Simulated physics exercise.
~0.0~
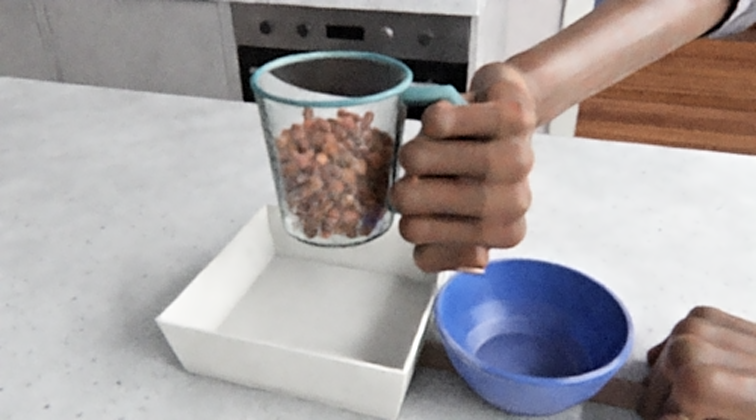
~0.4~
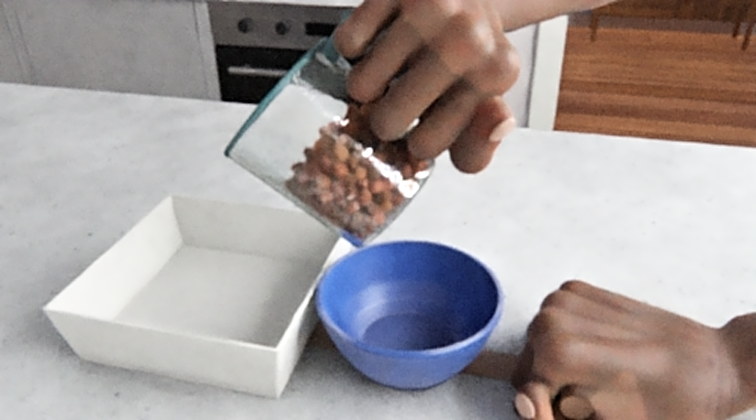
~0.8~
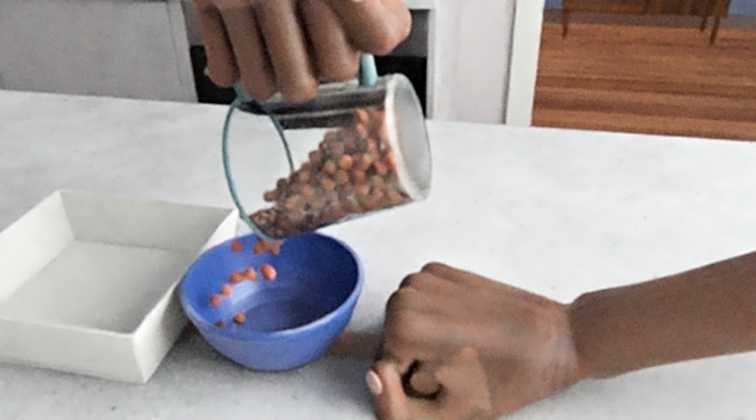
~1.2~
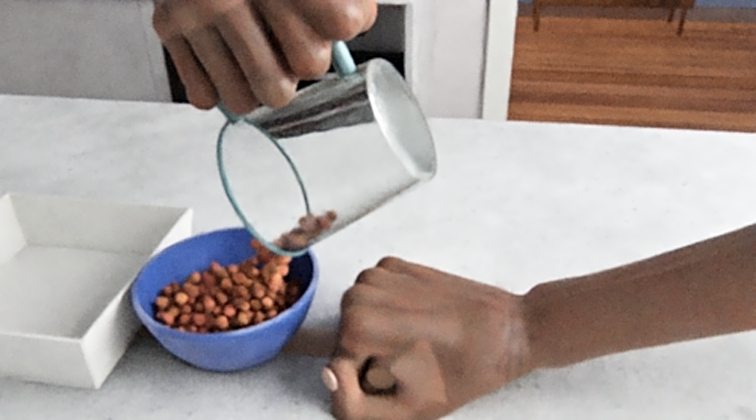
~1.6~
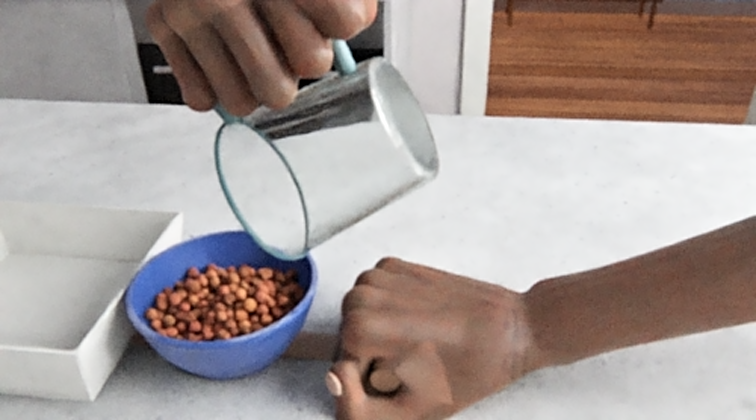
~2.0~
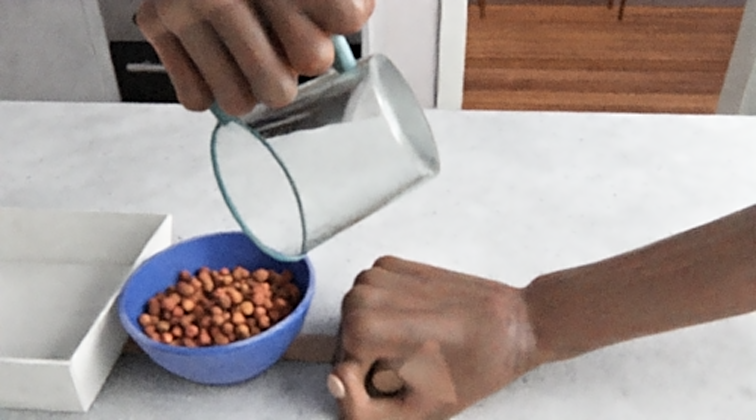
On a pale kitchen counter, a hand raised a clear cup of small reddish-brown pellets above a white tray and a blue bowl, then tipped it until every pellet had poured into the bowl, leaving the cup empty and the tray bare.
